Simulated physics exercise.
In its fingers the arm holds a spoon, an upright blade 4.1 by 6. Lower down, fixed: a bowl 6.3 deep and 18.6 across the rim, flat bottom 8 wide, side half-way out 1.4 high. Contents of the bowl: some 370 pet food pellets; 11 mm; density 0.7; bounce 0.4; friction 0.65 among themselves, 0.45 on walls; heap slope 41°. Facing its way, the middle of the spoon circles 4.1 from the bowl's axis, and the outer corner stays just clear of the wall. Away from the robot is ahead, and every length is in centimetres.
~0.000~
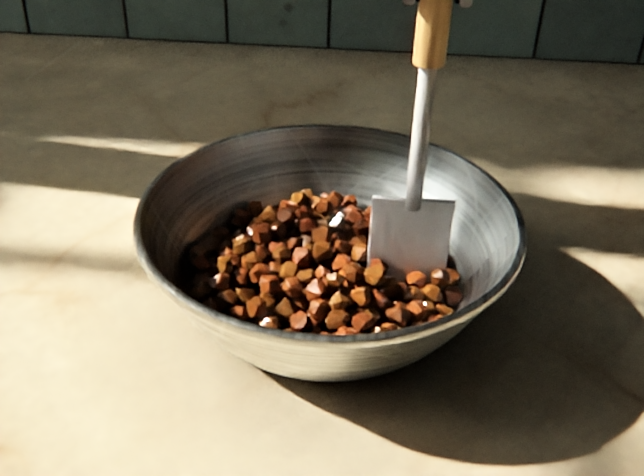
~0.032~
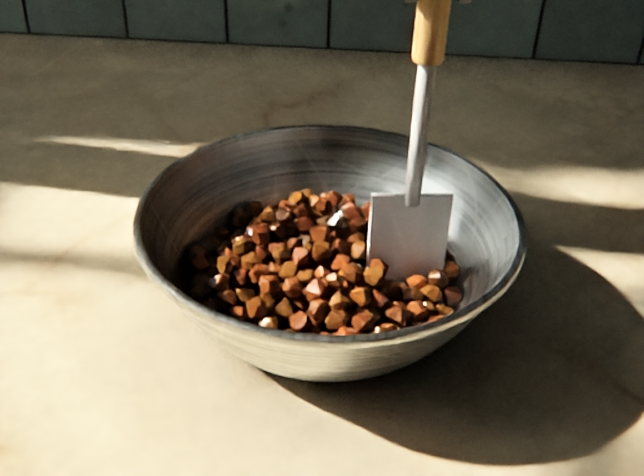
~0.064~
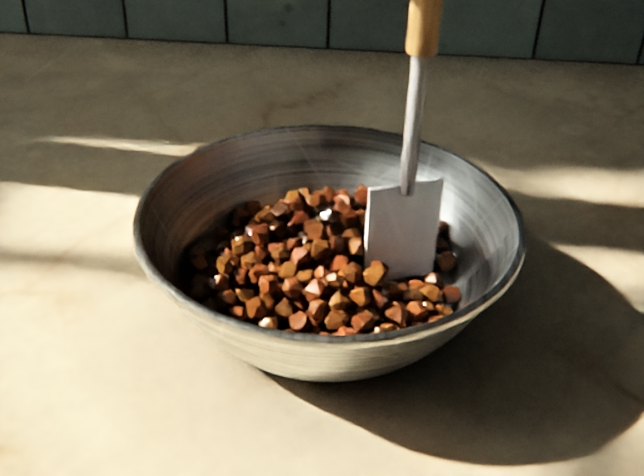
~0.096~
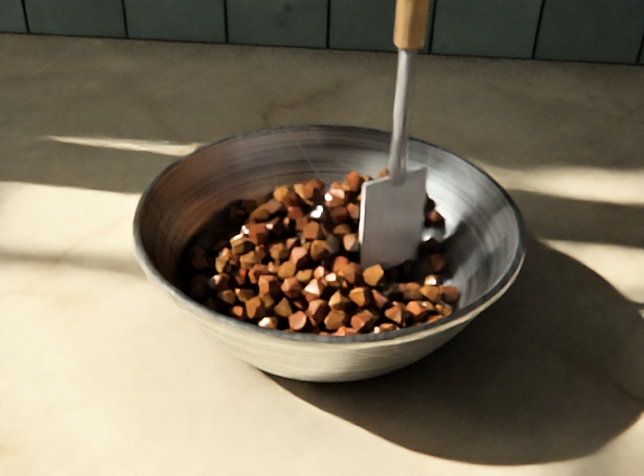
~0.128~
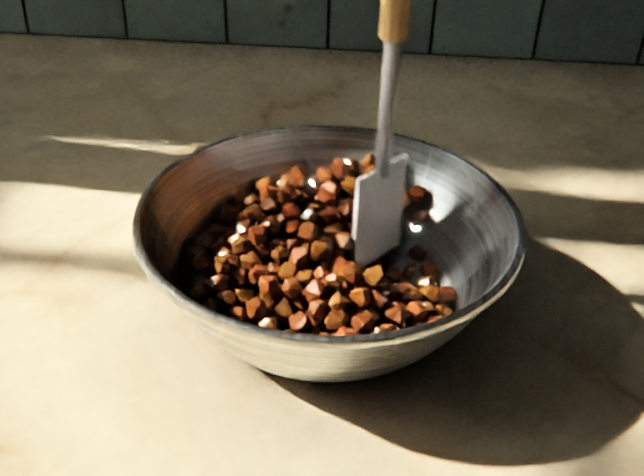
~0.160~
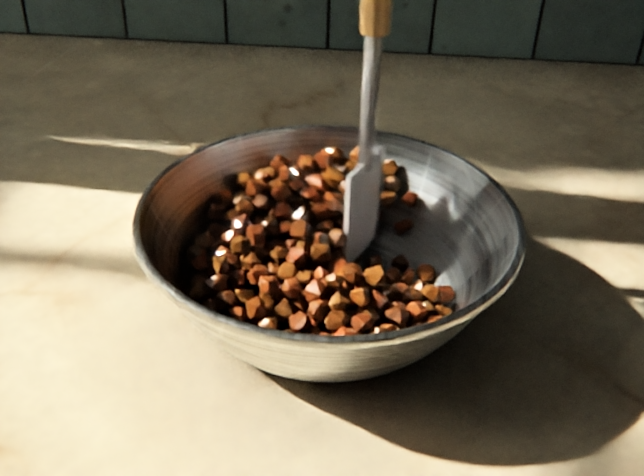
A robot arm sweeps an upright spatula leftward through brown pellets in a wide gray bowl.
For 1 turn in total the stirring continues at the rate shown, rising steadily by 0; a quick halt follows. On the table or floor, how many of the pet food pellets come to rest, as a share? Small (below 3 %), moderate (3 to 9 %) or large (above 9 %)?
Moderate.
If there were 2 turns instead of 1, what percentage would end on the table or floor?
It would be around 20 percent.
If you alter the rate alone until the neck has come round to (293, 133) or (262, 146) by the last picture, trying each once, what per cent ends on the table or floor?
Some 25 and 35 per cent respectively.
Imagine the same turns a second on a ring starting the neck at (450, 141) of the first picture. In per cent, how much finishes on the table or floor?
About 10 percent ends up on the table or floor.
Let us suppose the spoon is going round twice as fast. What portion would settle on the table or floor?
It would come to around 25 percent.
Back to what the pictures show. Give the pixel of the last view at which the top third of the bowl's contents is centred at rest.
Centre, approx.: (400, 206).
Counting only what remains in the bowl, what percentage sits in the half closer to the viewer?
Around 30 per cent of what the bowl keeps.
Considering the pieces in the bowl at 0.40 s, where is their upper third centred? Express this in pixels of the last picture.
Roughly at (219, 257).
By 0.40 s, 180° round, highest piece 8 above the table; 367 in the bowl, 3 in flight or on the tool.
By 0.65 s, 294° round, highest piece 8 above the table; 359 in the bowl, 9 on the table or floor, 2 in flight or on the tool.
By 0.97 s, 0° round, highest piece 7 above the table; 348 in the bowl, 22 on the table or floor.
By 1.67 s, 0° round, highest piece 7 above the table; 348 in the bowl, 22 on the table or floor.
Final count, 348 in the bowl, 22 on the table or floor. That is 6 % on the table or floor.
